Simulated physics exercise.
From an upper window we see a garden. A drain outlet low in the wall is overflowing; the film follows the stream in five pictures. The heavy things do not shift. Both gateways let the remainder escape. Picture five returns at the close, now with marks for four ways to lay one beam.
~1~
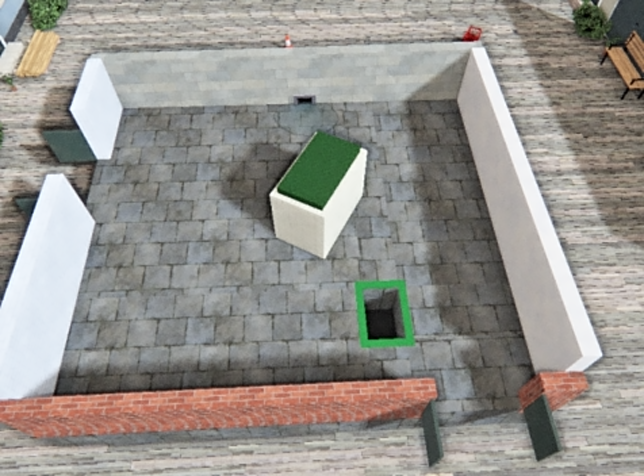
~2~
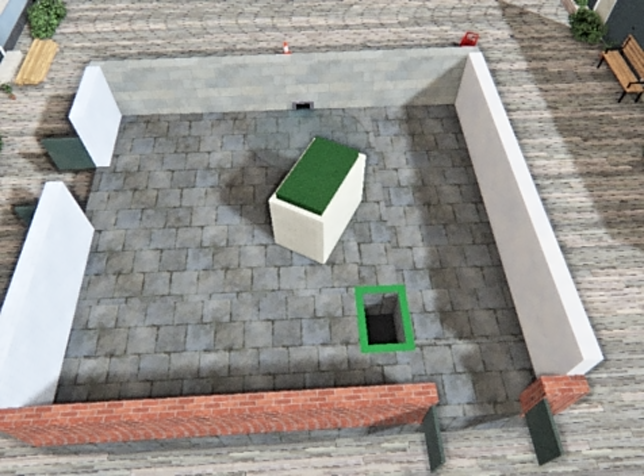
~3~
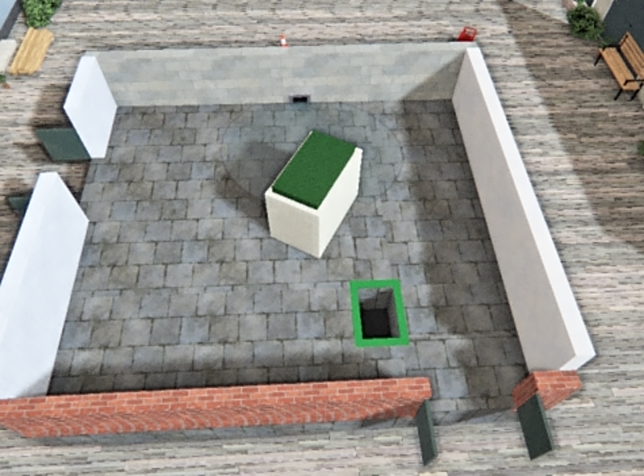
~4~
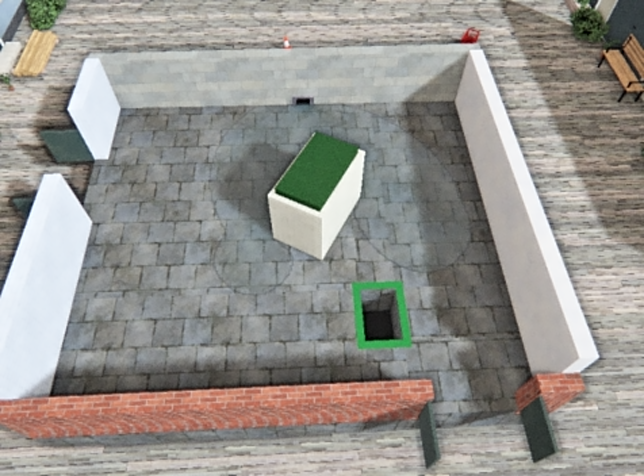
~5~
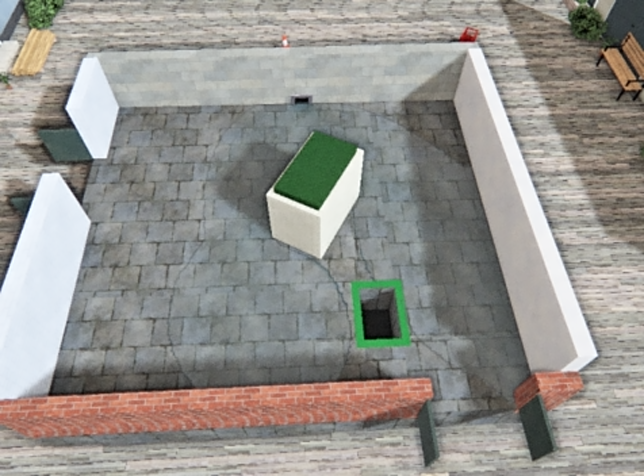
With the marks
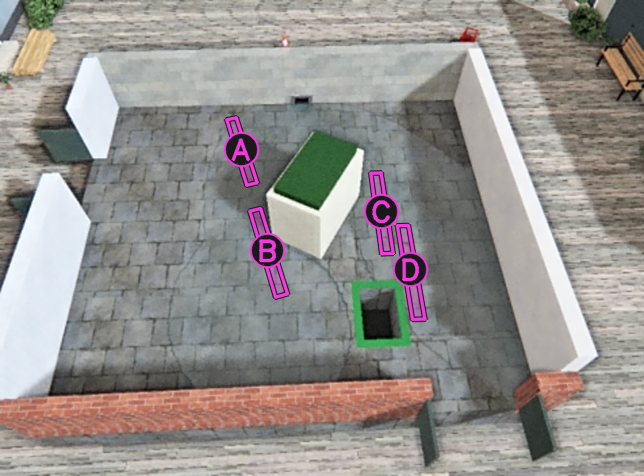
A thin, clear sheet of water spreads over the grey paving of a walled garden, at first near the small dark opening in the back wall. It widens around the green-topped block and extends toward the front brick wall, while the green-edged square pit stays dry.
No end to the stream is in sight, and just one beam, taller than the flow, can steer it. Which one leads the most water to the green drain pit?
It is C.
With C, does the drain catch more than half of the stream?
No.
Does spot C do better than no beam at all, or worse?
Spot C is better.
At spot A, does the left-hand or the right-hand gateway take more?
More leaves on the right.
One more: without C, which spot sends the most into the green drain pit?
The answer is D.
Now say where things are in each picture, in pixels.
The first frame shows outfall at (305, 100); green drain pit at (384, 313); open gate at (471, 394); open gate at (103, 189); 2 % of the ground under water, visible out to (302, 132); green drain pit still dry.
In the second frame, 8 % of the ground under water, visible out to (274, 166); green drain pit still dry.
In the third frame, 16 % of the ground under water, visible out to (367, 195); green drain pit still dry.
In the fourth frame, 29 % of the ground under water, visible out to (444, 259); green drain pit still dry.
In the fifth frame, 49 % of the ground under water, visible out to (523, 343); green drain pit still dry.
In magenta, A from (231, 118) to (252, 183); B from (255, 209) to (281, 295); C from (387, 253) to (375, 173); D from (418, 319) to (402, 225).
If A is chosen, about 7 % of the stream goes into the green drain pit, about 93 % out by the gates.
If B is chosen, about 9 % of the stream goes into the green drain pit, about 91 % out by the gates.
If C is chosen, about 25 % of the stream goes into the green drain pit, about 75 % out by the gates.
If D is chosen, about 15 % of the stream goes into the green drain pit, about 85 % out by the gates.
